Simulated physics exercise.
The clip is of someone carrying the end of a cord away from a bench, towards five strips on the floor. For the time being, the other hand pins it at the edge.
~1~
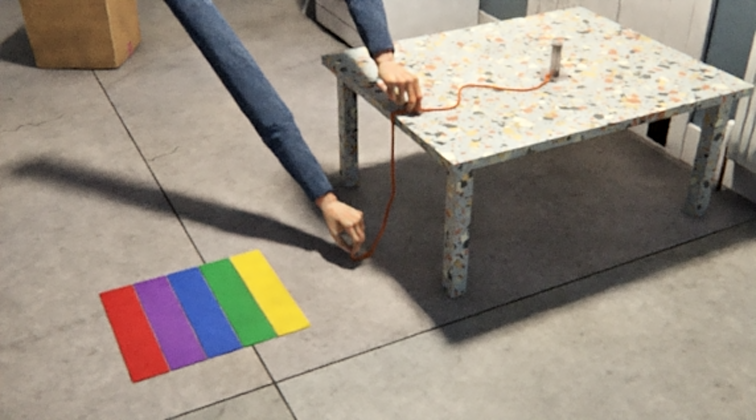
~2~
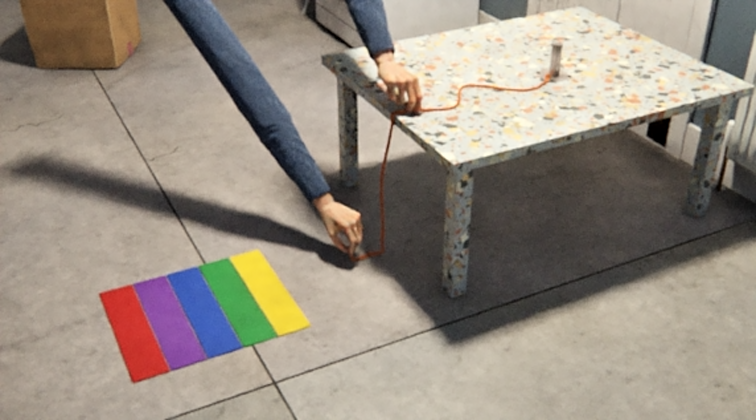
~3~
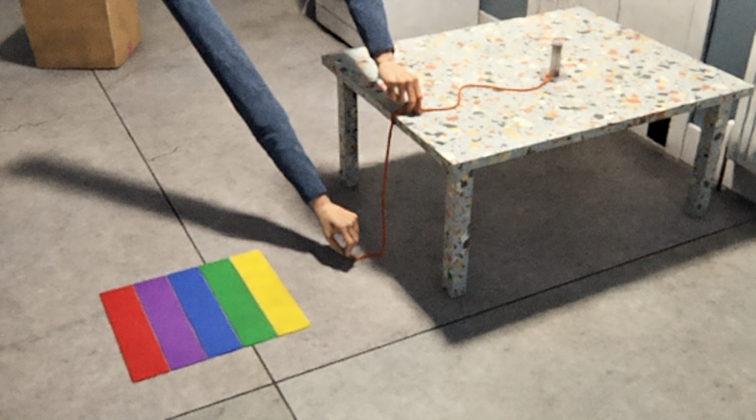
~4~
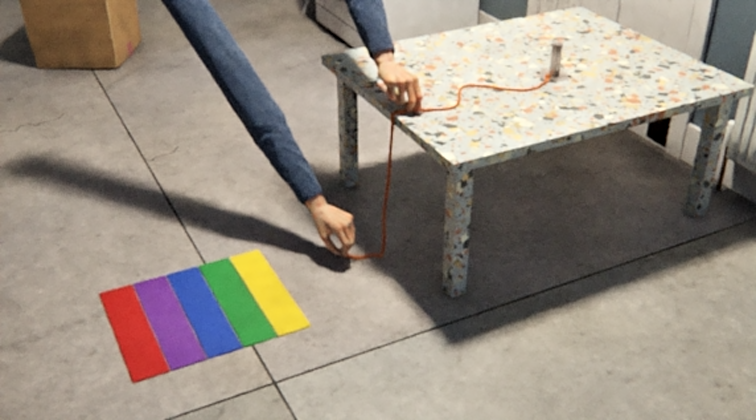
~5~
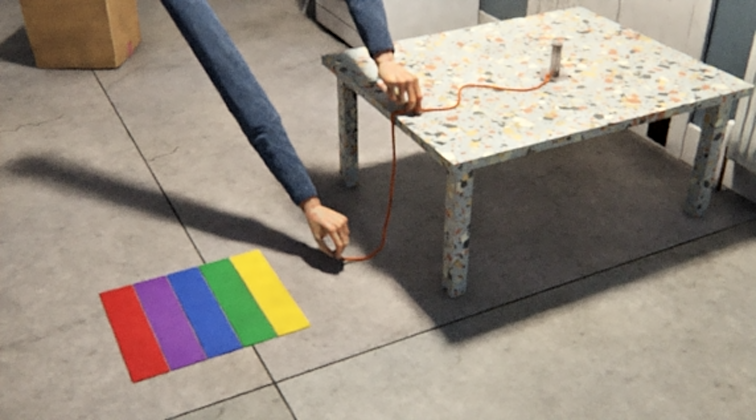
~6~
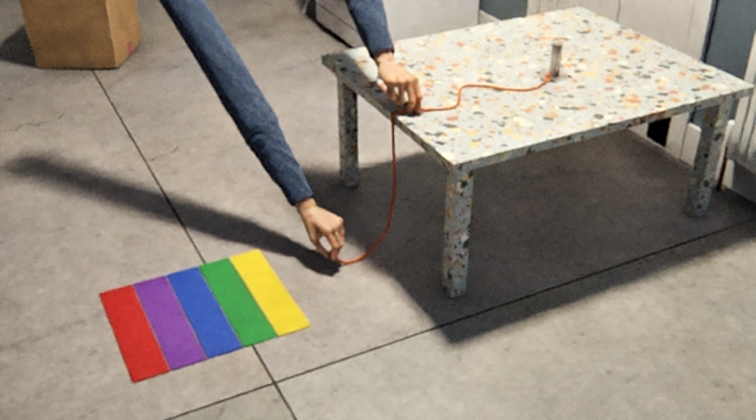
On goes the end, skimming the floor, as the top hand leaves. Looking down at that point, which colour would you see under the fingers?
You would see blue.
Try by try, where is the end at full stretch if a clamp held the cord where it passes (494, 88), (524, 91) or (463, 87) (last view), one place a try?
(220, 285), (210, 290) and (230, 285).
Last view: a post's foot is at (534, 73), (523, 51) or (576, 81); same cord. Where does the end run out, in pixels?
Results per try: (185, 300); (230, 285); (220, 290).
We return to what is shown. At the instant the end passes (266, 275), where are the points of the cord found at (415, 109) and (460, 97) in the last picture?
They go to (389, 134) and to (431, 102).
Soon after, end near (266, 275); over yellow.
Then, end near (225, 286); over green.
At full stretch, end near (201, 293); over blue. The end stops over the blue strip.
